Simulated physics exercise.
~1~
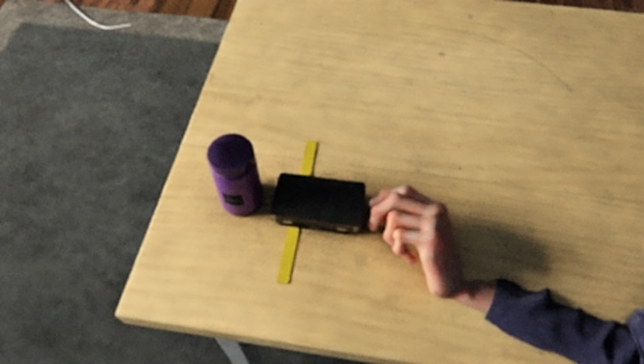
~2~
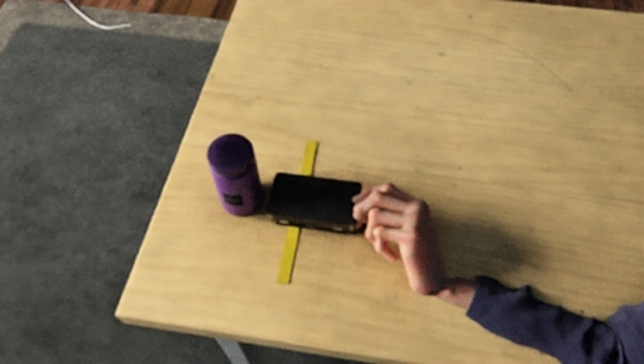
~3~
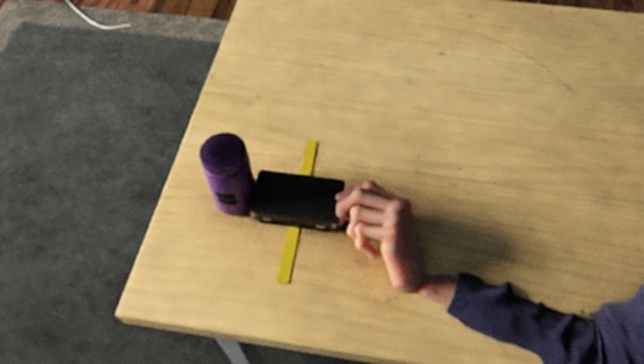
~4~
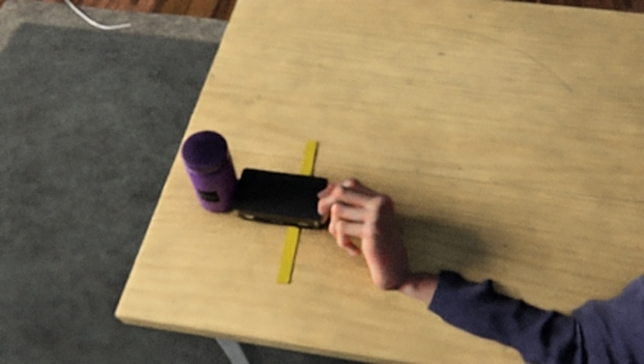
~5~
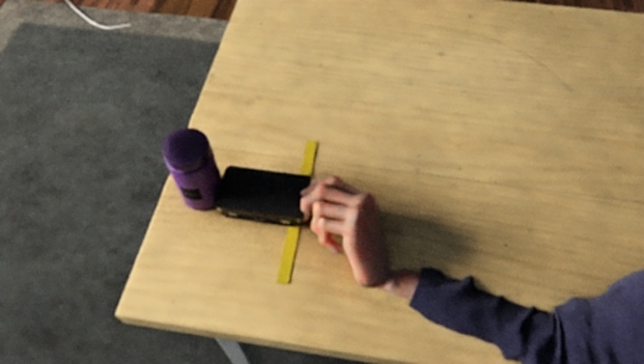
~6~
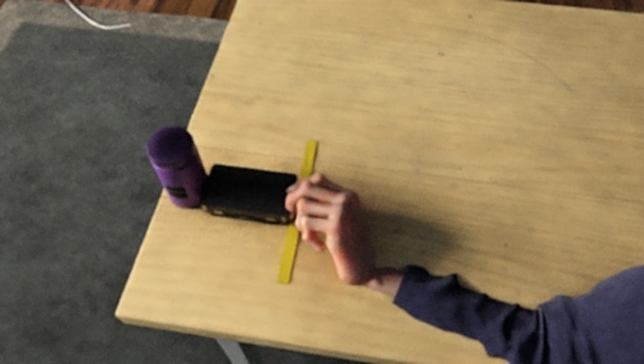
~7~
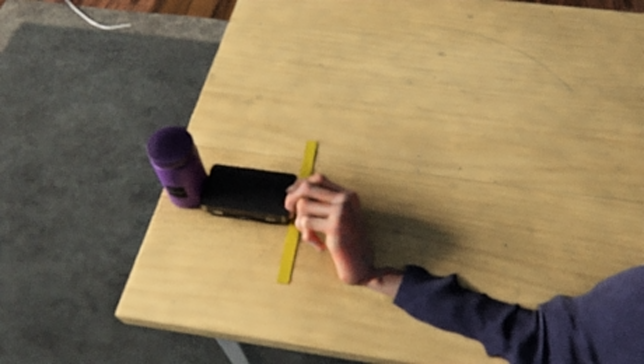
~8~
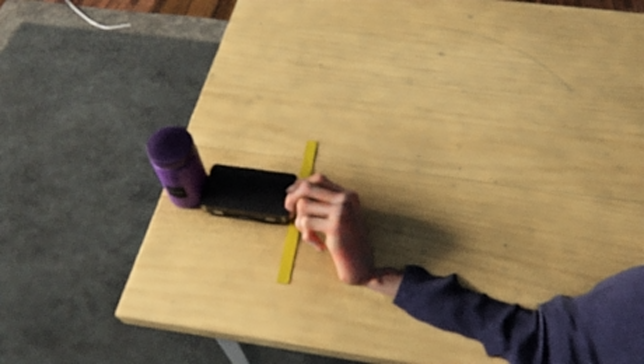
A purple jar was slowly pushed left across a wooden table by a hand sliding a black case against it, over a strip of yellow tape. The hand then stopped, leaving the jar upright near the table's left edge.
